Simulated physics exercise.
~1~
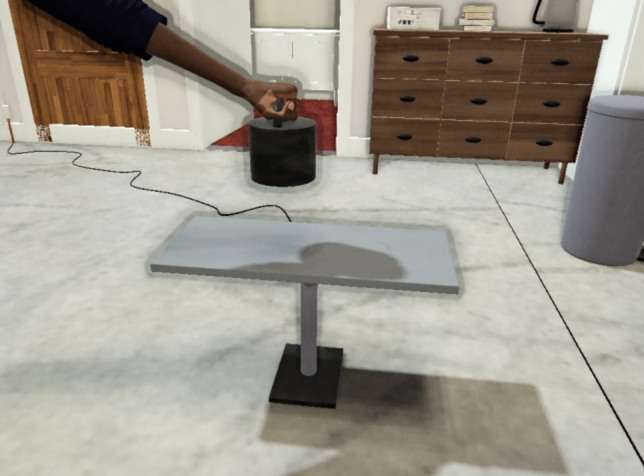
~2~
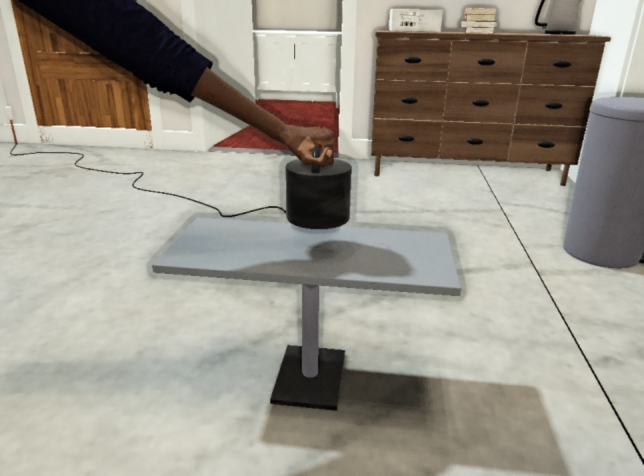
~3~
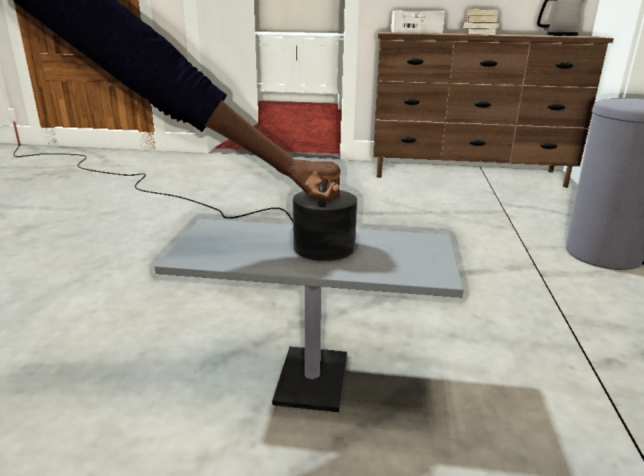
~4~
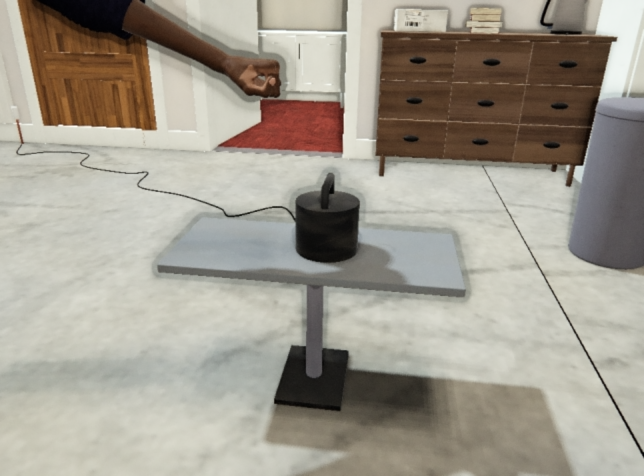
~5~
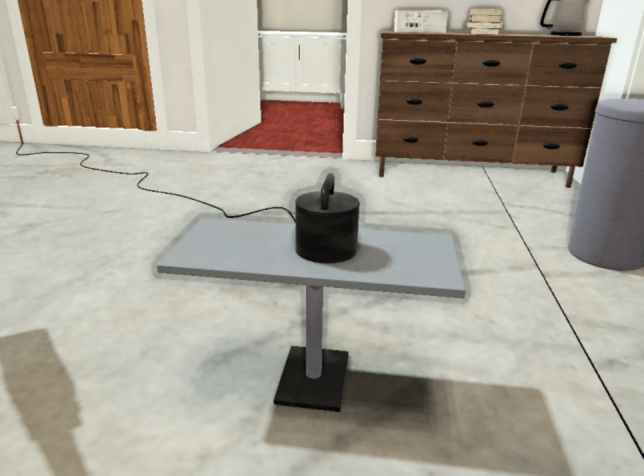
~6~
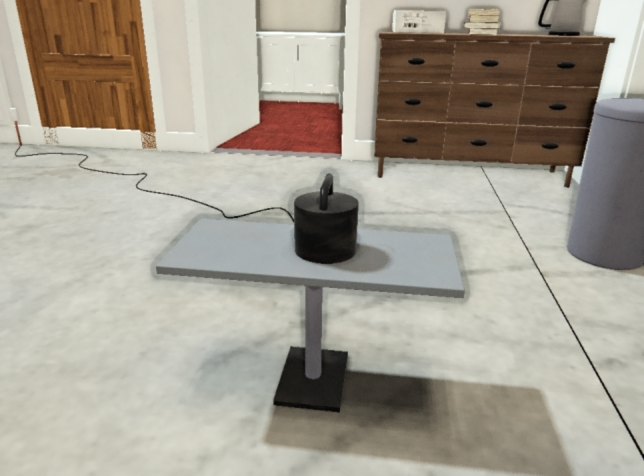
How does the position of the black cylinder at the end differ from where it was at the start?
At the start it was held in the air by a hand, above and behind the grey stand. At the end it was lower and a little further right, resting on the stand's top with no hand on it.
